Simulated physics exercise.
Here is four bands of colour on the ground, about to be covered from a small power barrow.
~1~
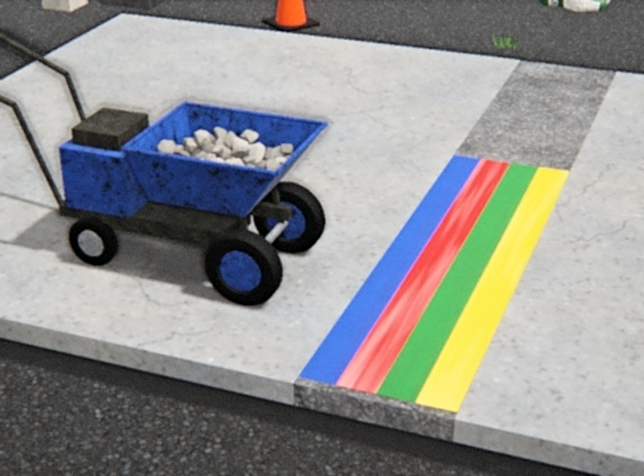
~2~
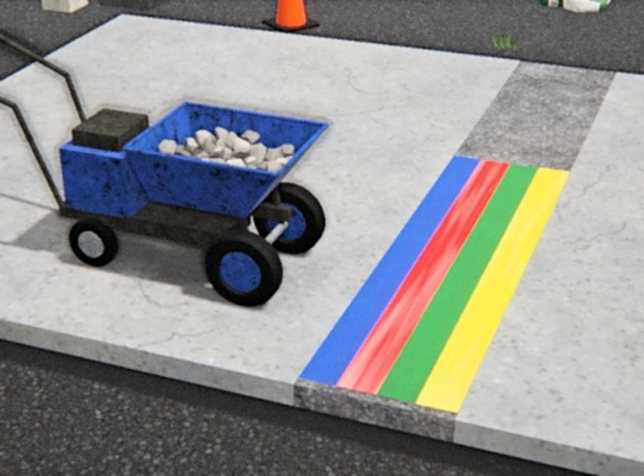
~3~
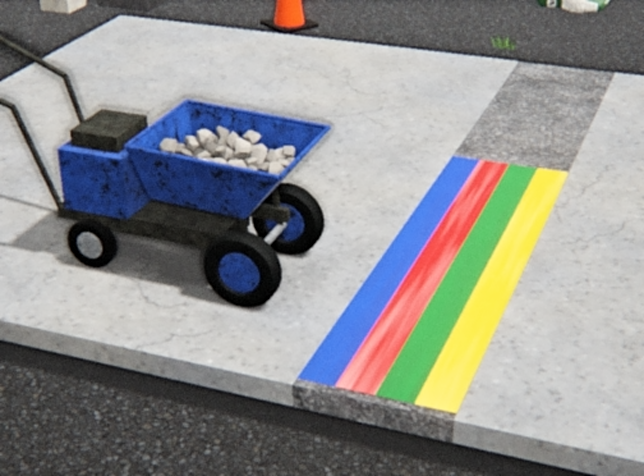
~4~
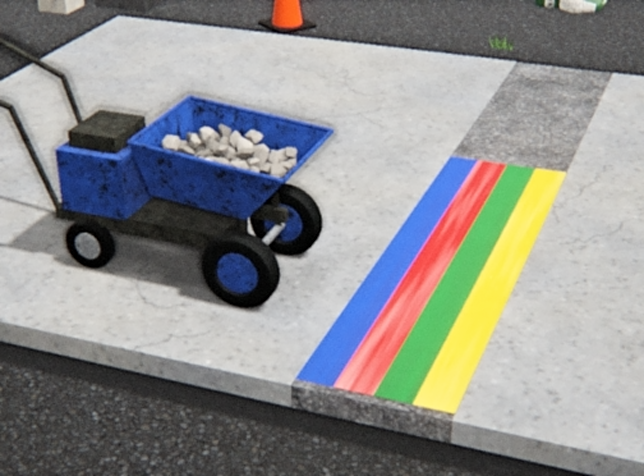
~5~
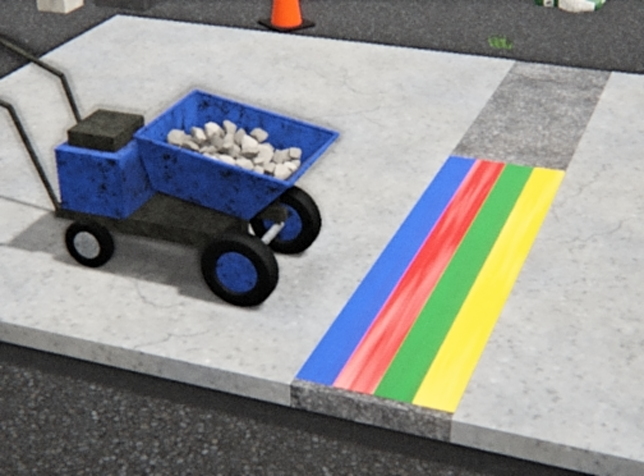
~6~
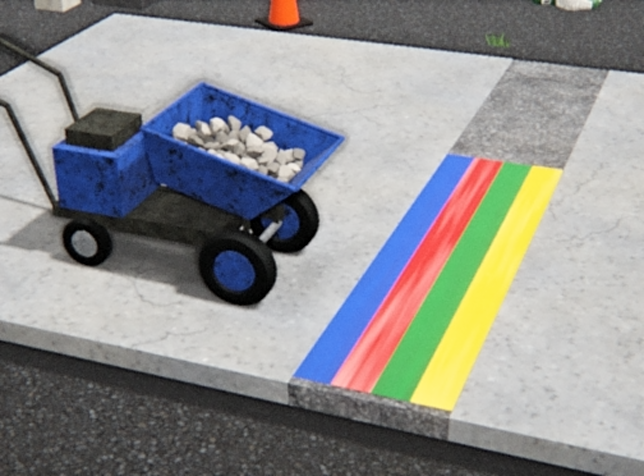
Blue skip of broken stones on a small barrow tilting slightly forward to the right, beside blue, red, green and yellow strips.
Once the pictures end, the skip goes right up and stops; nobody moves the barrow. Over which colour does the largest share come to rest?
Most covered: The red band.
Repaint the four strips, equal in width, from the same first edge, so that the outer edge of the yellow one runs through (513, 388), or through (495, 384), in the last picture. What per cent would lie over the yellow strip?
About 0 and 0 per cent.
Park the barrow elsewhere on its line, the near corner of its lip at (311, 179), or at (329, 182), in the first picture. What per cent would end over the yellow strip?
About 20 and 30 per cent.
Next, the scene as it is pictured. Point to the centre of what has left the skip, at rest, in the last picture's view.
Near (405, 297).
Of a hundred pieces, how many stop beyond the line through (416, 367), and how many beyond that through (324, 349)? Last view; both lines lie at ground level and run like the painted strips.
First some 10, then 80 per cent.
Just after the last frame, skip tipped steeply; every one in the skip.
A moment on, skip tipped right over; almost all in the skip; just a few over the blue strip; just a few over the red strip.
Further on, skip tipped right over; roughly a quarter in the skip; about a tenth over the blue strip; roughly a third over the red strip; roughly a quarter over the green strip; about a tenth over the yellow strip; just a few off the paint.
When it is over, skip tipped right over; roughly a quarter in the skip; about a tenth over the blue strip; roughly a third over the red strip; roughly a quarter over the green strip; about a tenth over the yellow strip; just a few off the paint.
